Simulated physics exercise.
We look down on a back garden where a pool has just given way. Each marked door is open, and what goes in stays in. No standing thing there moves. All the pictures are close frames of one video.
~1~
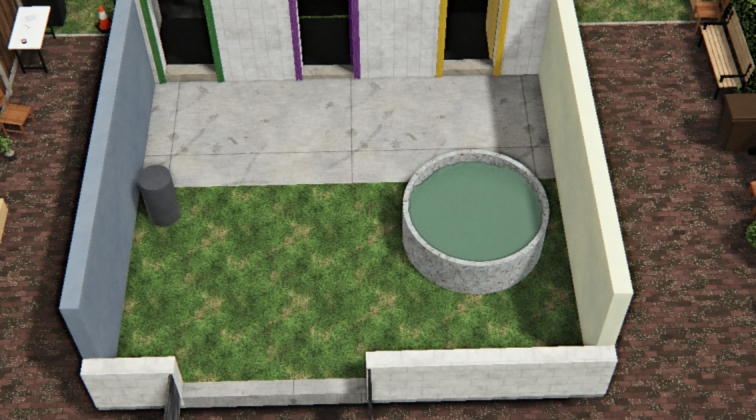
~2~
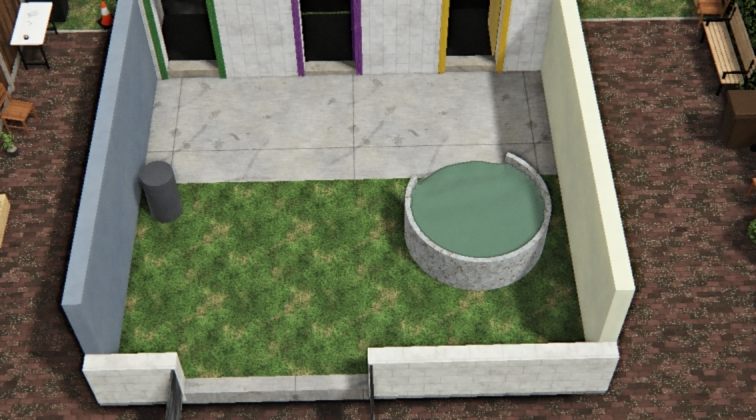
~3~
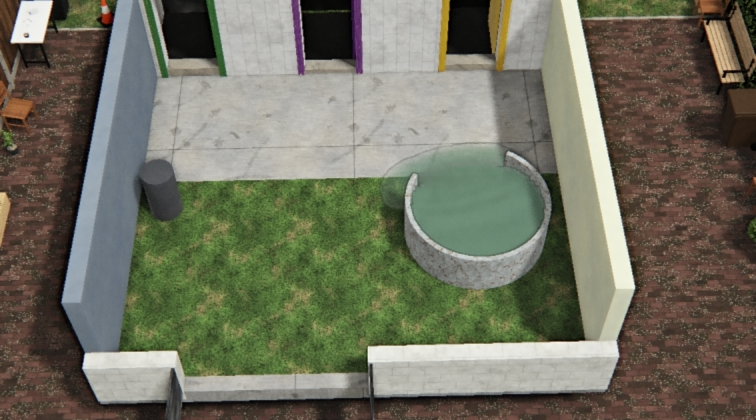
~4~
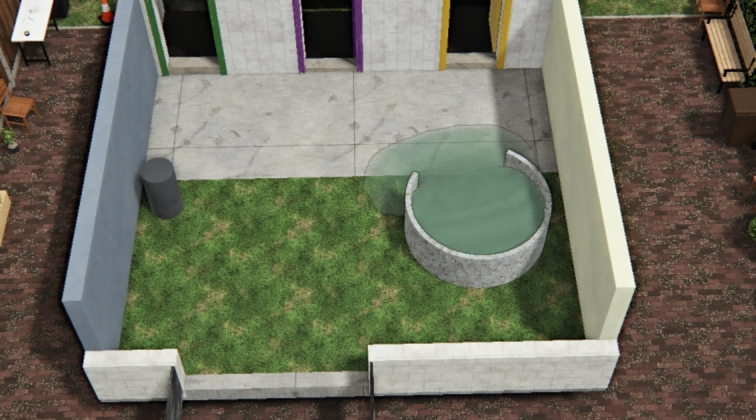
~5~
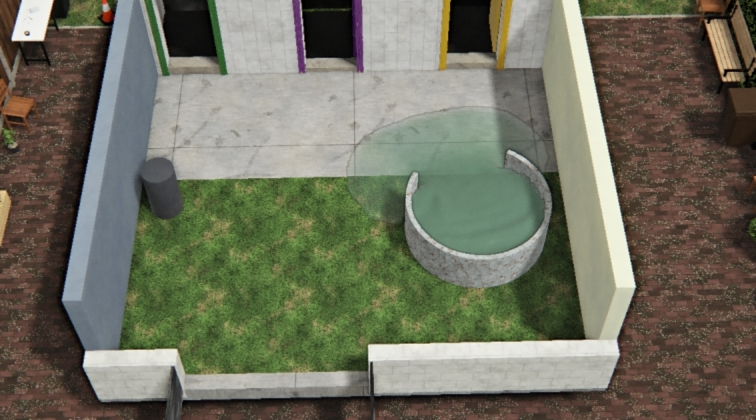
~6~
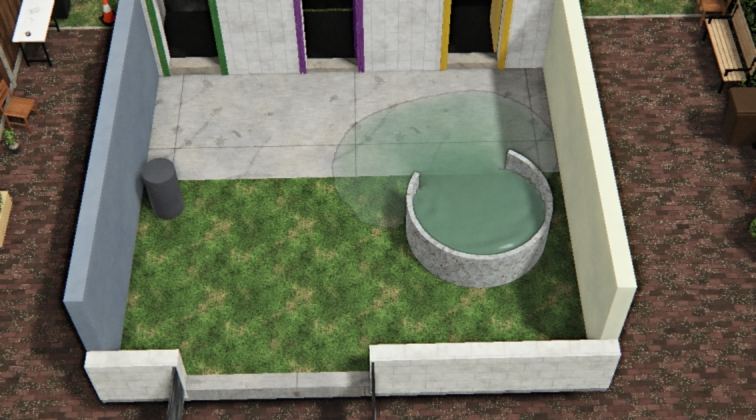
A walled back garden, part grass and part pale paving, is seen from high above, between strips of reddish-brown brick ground. A round grey stone tank of green water sits at the right, a dark grey cylinder stands by the blue left wall, and green, purple and yellow door surrounds line the back. The tank's far side opens and water pours out, spreading backward and leftward over paving and grass.
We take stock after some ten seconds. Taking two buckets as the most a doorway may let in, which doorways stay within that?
As I see it, the purple door receives more than two buckets. The yellow door receives more than two buckets. The green door receives no more than two buckets.
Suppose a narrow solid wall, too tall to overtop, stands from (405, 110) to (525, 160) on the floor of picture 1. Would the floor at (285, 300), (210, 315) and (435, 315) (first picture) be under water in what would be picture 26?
Listed order: Spared, spared, spared.
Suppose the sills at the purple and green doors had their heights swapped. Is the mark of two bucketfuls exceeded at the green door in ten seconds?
The green door overshoots.
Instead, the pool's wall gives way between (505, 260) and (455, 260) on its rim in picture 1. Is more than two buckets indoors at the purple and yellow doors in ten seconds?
The purple door remains within limit, and the yellow door remains within limit.
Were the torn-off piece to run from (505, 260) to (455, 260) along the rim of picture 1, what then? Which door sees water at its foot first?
That's the yellow-painted one.
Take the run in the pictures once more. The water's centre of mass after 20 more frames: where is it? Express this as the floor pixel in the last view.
Around pixel (394, 141) of the last picture.
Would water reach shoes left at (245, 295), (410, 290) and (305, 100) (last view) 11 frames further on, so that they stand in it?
Point 1: Not wet; point 2: Not wet; point 3: Drenched.
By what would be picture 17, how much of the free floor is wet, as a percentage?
Around 40 percent.
A moment on, water covers 35 % of the floor; the purple door wet at the sill, nothing in, the yellow door under two buckets in, the green door not reached.
Next, water covers 40 % of the floor; the purple door over two buckets in, the yellow door over two buckets in, the green door wet at the sill, nothing in.
Then, water covers 45 % of the floor; the purple door over two buckets in, the yellow door far over two buckets in, the green door wet at the sill, nothing in.
Later, water covers 65 % of the floor; the purple door over two buckets in, the yellow door far over two buckets in, the green door under two buckets in.
In the end, water covers 95 % of the floor; the purple door over two buckets in, the yellow door far over two buckets in, the green door under two buckets in.
